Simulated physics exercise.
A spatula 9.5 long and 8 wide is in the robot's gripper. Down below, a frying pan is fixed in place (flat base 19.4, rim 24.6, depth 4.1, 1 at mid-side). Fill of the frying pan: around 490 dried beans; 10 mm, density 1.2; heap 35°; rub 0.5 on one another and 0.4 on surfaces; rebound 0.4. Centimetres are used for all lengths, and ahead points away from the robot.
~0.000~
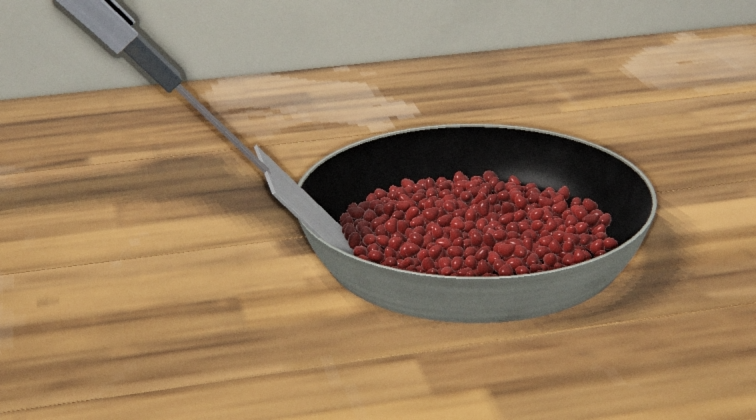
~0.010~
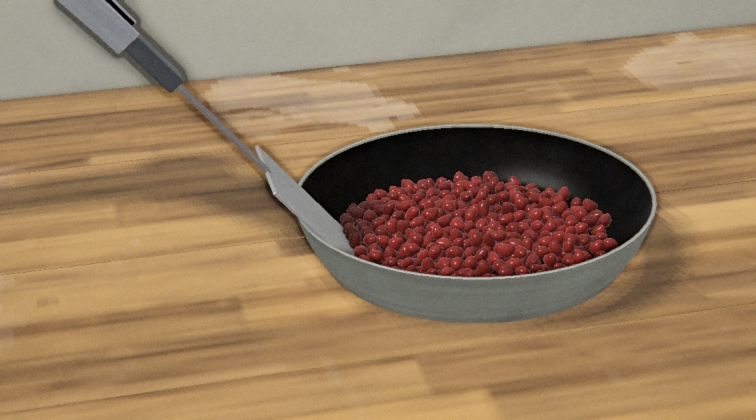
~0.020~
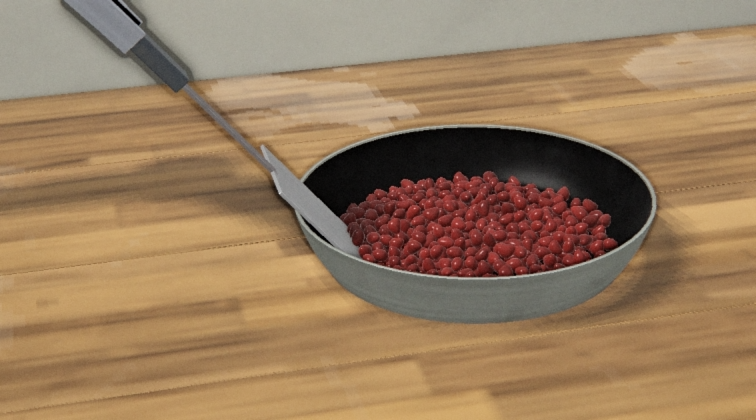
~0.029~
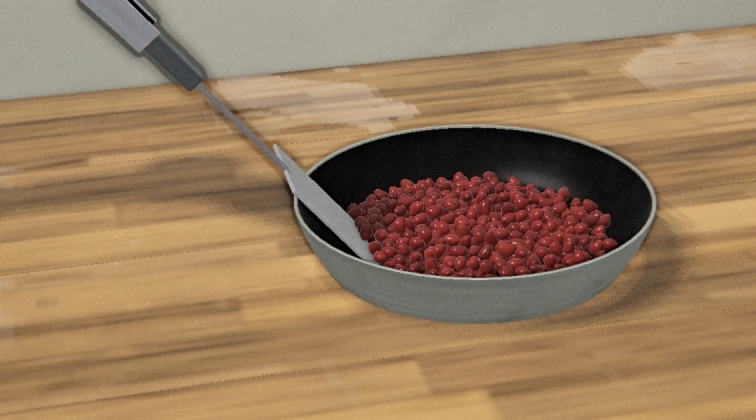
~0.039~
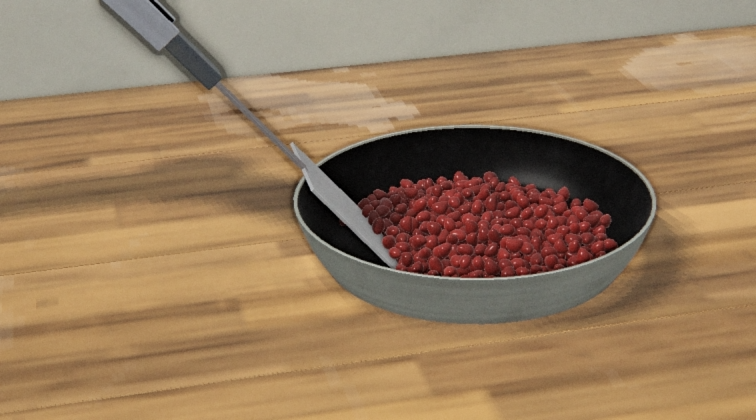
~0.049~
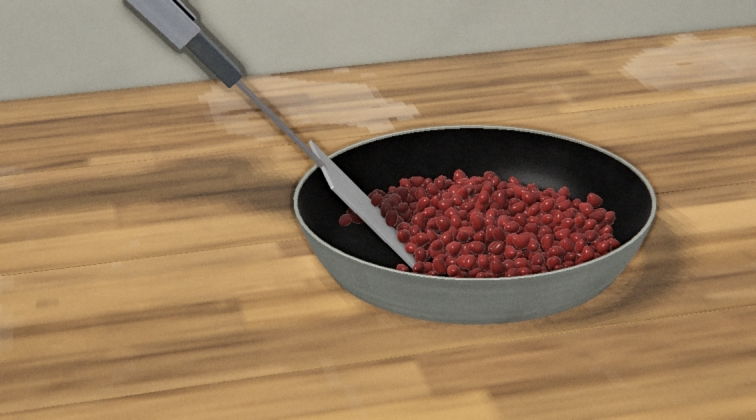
The clip opens on a frying pan of small dark red beans on a wooden surface, with a spatula angled in at its left side. The spatula barely shifts at first, then slides rightward through the pan, pushing into the beans and nudging them right, while a few sit left of the blade.
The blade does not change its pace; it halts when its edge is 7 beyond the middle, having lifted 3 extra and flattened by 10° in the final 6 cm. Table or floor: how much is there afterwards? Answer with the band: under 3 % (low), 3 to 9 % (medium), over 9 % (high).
High, over 9 %.
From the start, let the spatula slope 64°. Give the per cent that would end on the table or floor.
Some 10 in a hundred.
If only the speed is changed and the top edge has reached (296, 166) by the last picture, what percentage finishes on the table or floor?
Near 0 in a hundred.
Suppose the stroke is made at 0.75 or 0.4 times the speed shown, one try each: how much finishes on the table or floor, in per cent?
About 10 and 0 per cent.
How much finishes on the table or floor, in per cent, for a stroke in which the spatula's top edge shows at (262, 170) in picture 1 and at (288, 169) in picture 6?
About 0 per cent.
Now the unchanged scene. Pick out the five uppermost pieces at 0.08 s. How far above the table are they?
Somewhere around 5 centimetres high.
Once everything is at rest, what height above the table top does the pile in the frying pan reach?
It reaches around 4.5 cm.
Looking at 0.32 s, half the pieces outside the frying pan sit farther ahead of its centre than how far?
That distance is around 22 cm.
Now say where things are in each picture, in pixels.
The first picture shows spatula top edge at (264, 169), sloping 51°; upper third of the load around (476, 226), from x 345 to 610, top at y 175; 487 in the frying pan.
The second picture shows spatula top edge at (265, 169), sloping 51°; upper third of the load around (475, 226), from x 345 to 610, top at y 175.
The third picture shows spatula top edge at (271, 168), sloping 51°; upper third of the load around (475, 226), from x 345 to 610, top at y 175.
The fourth picture shows spatula top edge at (283, 167), sloping 51°; upper third of the load around (472, 226), from x 345 to 610, top at y 180.
The fifth picture shows spatula top edge at (301, 165), sloping 51°; upper third of the load around (473, 225), from x 345 to 610, top at y 180.
The sixth picture shows spatula top edge at (320, 164), sloping 51°; upper third of the load around (477, 221), from x 345 to 610, top at y 175; 487 in the frying pan.
By 0.08 s, sloping 51°, highest piece 5 above the table; 487 in the frying pan.
By 0.10 s, sloping 48°, highest piece 6 above the table; 487 in the frying pan.
By 0.32 s, sloping 41°, highest piece 7 above the table; 427 in the frying pan, 52 on the table or floor, 8 on the blade or in flight.
By 1.37 s, sloping 41°, highest piece 4 above the table; 427 in the frying pan, 60 on the table or floor.
Final count, 427 in the frying pan, 60 on the table or floor. That is 12 % on the table or floor.
